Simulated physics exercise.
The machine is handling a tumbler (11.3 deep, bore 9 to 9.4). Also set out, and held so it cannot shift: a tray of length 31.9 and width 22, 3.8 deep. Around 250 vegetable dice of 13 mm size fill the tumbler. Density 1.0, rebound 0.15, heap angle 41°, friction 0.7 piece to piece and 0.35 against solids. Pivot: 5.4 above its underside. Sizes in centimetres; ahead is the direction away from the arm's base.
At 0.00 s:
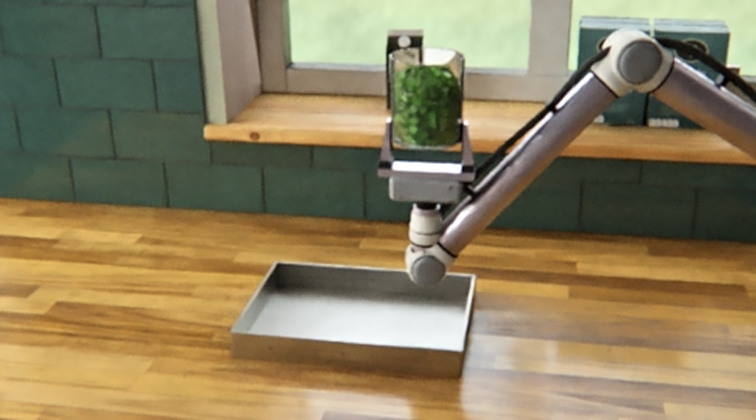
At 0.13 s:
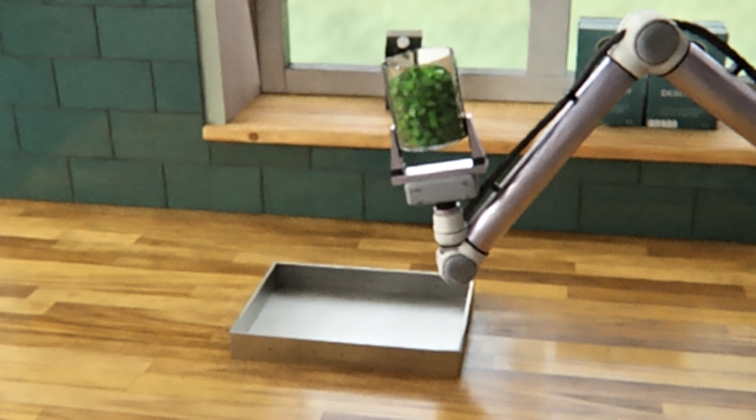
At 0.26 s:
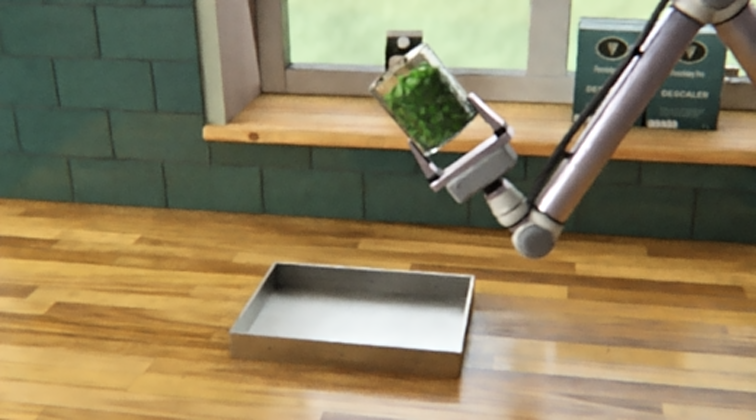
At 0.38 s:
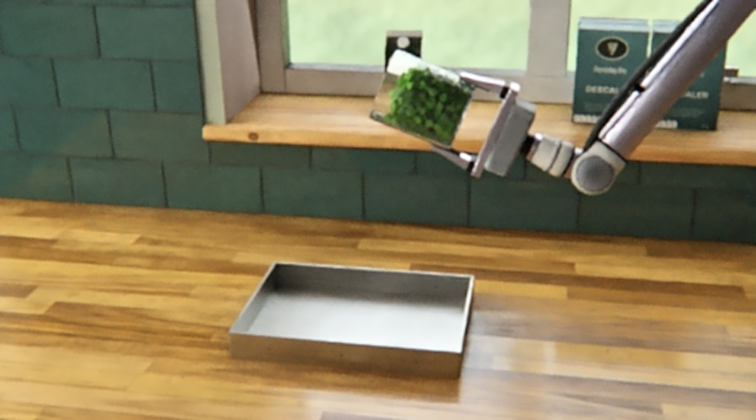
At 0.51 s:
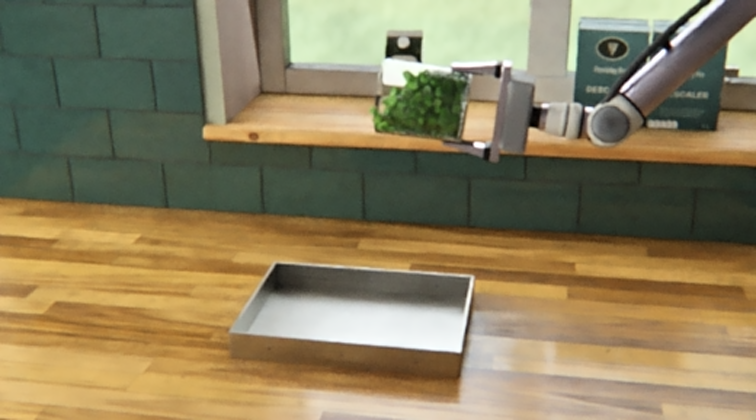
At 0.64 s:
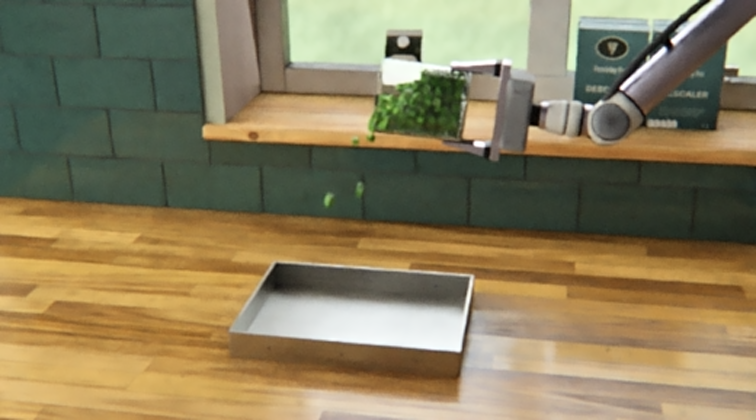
Robotic arm tilting a clear tumbler of green vegetable dice leftward above a metal tray, a few pieces dropping from its mouth.
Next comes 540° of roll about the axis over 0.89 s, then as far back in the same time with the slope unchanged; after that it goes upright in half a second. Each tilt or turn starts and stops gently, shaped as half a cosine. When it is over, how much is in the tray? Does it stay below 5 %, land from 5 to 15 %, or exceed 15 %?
It exceeds 15 %.
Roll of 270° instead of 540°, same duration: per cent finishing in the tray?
It would be near 35 per cent.
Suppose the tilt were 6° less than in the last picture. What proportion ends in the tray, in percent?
The share would be around 15 per cent.
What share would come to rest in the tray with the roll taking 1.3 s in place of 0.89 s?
Then roughly 55 %.
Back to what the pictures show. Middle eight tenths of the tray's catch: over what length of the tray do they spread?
Spread length: Close to 12 cm.
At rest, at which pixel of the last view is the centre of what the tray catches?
Near pixel (329, 320).
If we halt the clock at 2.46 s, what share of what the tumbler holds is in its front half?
40 in a hundred, more or less.
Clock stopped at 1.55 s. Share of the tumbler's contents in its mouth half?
Looks like around 35 per cent to me.
By 1.55 s, tipped 85°, highest piece 39 above the table; 206 in the tumbler, 40 in the tray, 5 in flight or on a rim.
By 2.46 s, tipped 83°, highest piece 38 above the table; 175 in the tumbler, 68 in the tray, 8 in flight or on a rim.
By 3.12 s, upright, highest piece 41 above the table; 173 in the tumbler, 78 in the tray.
By 3.82 s, upright, highest piece 40 above the table; 173 in the tumbler, 78 in the tray.
Final count, 173 in the tumbler, 78 in the tray. That is 31 % in the tray.
